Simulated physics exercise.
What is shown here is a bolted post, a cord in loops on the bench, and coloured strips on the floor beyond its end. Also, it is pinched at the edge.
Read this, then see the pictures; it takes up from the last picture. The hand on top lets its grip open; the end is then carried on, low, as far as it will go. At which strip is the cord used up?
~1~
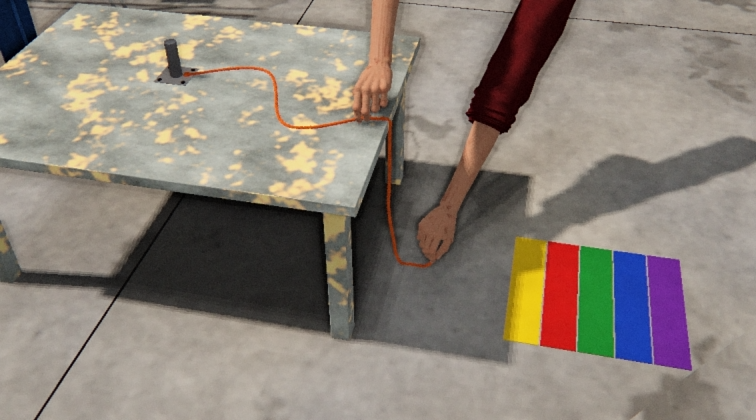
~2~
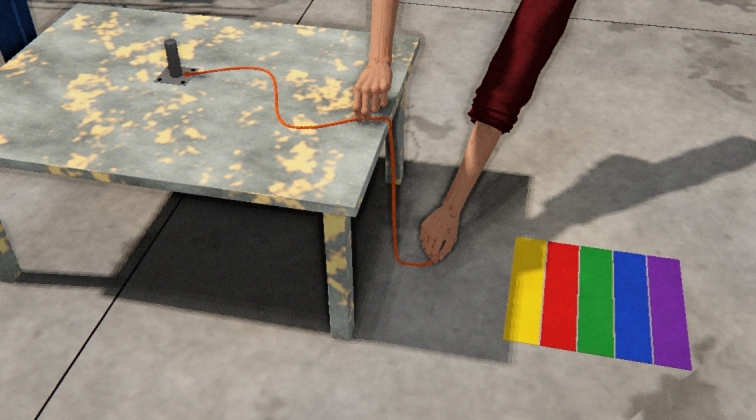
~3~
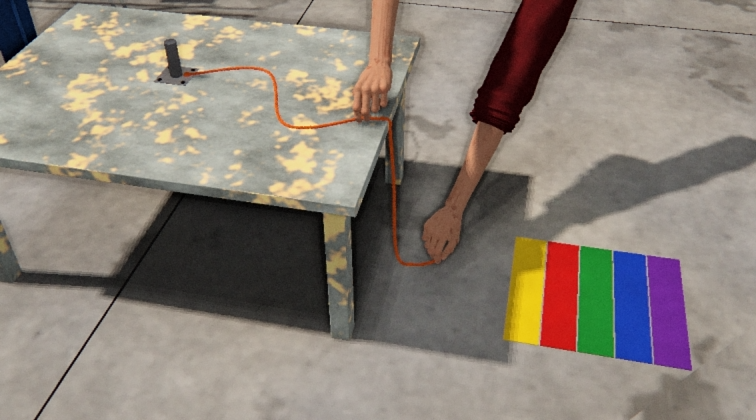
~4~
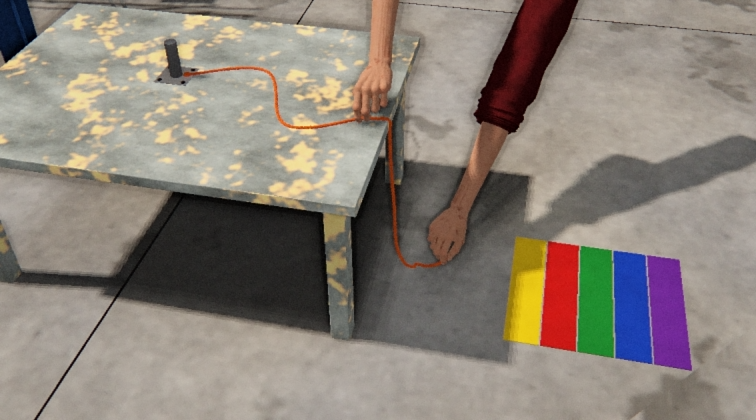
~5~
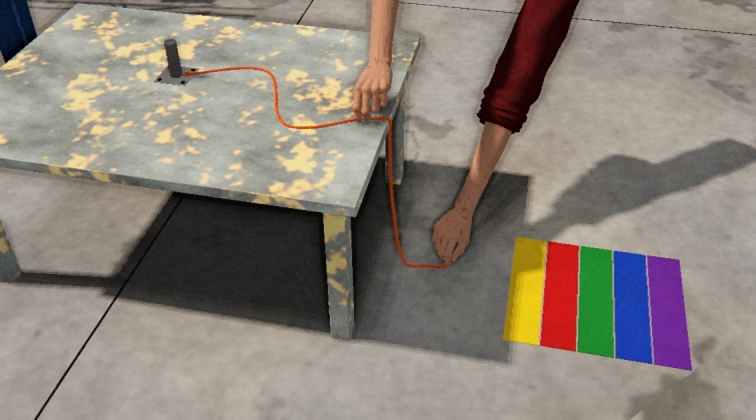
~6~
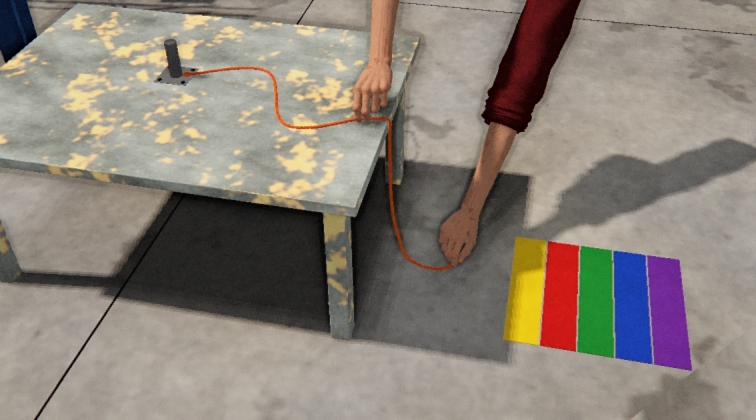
At the blue one.
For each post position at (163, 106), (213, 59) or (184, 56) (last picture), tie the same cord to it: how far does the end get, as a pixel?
In that order: (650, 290), (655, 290) and (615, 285).
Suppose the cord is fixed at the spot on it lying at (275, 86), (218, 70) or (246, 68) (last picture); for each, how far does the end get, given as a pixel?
Taking the tries in turn: (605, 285), (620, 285) and (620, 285).
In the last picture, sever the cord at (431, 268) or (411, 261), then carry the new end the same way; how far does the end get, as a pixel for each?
Try one: (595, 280); try two: (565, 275).
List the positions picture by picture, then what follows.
In the first frame, end (435, 258); yellow (523, 322); red (559, 327); green (596, 333); blue (633, 339); purple (671, 345).
In the second frame, end (438, 259); cord through (222, 70) (275, 87) (300, 128) (386, 120) (393, 188) (395, 248).
In the third frame, end (440, 259).
In the fourth frame, end (446, 260); cord through (222, 70) (275, 87) (300, 128) (386, 120) (393, 188) (397, 249).
In the fifth frame, end (450, 260).
In the sixth frame, end (457, 261); cord through (222, 70) (275, 87) (300, 128) (386, 120) (391, 188) (402, 249).
A little later, end near (566, 278); over red.
Next, end near (609, 284); over green.
When it is tight, end near (634, 288); over blue. The blue one.
